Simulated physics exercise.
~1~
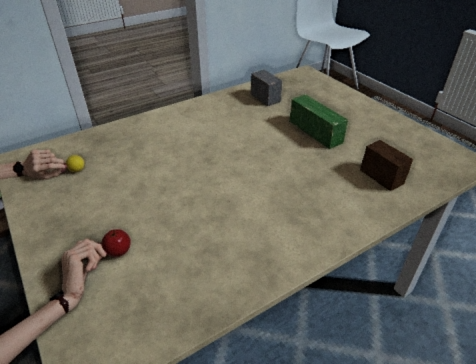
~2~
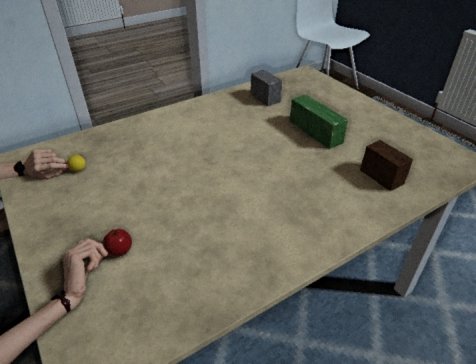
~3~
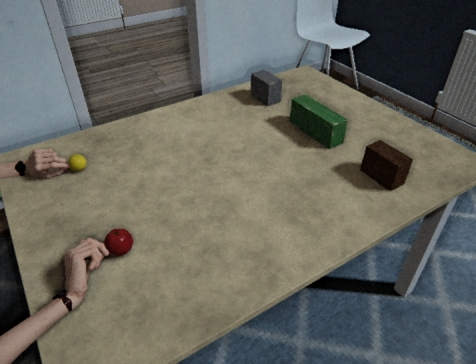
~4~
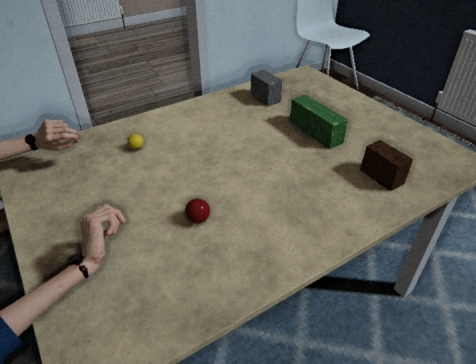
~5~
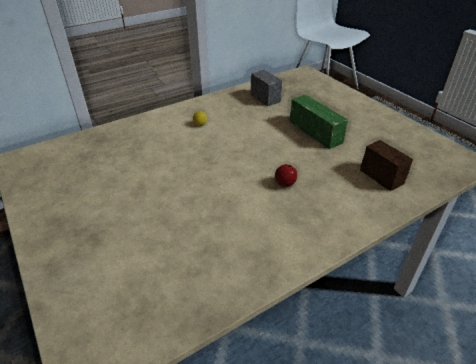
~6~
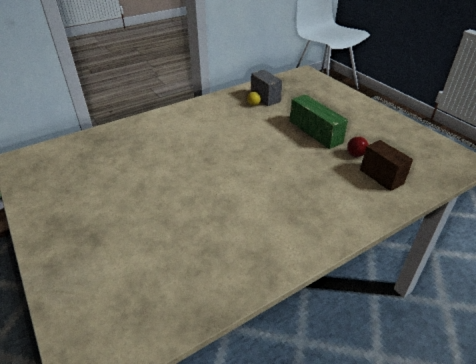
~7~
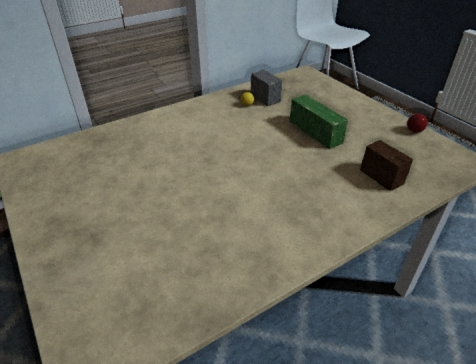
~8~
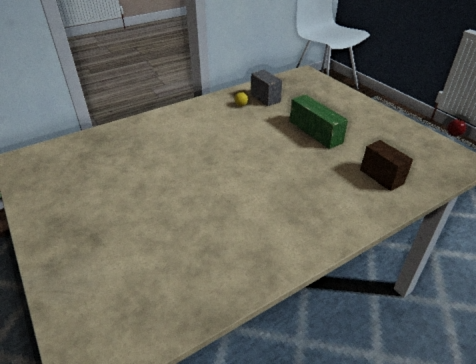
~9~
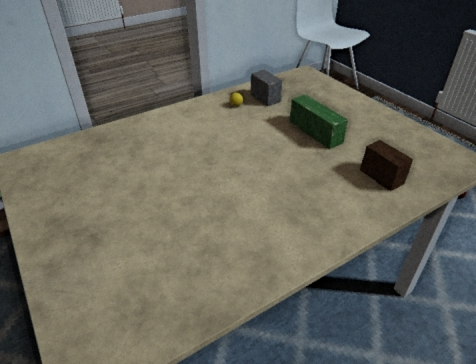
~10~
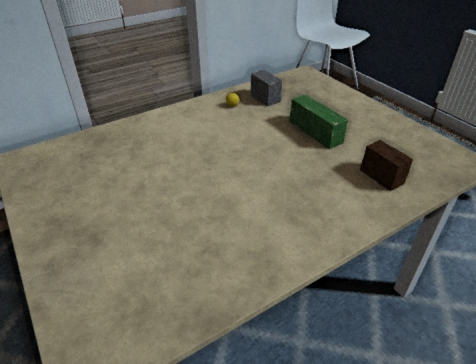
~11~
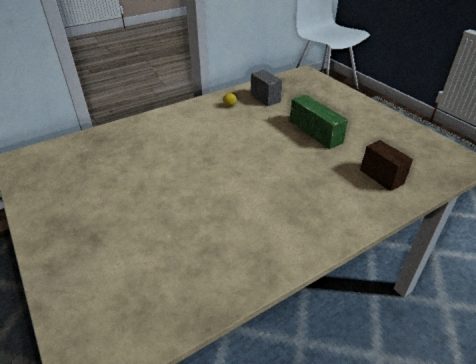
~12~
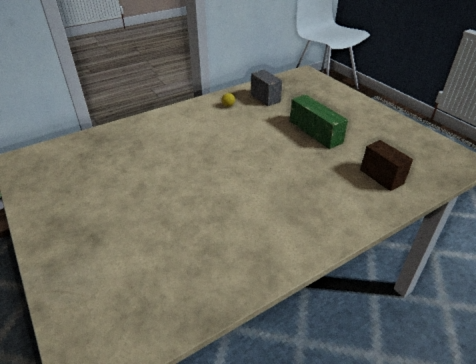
On a mottled tan table, two hands send a yellow ball and a red ball rolling right toward grey, green and brown blocks. The red ball passes between the green and brown blocks and drops off the far edge, while the yellow one meets the grey block, rolls back slightly and stops.
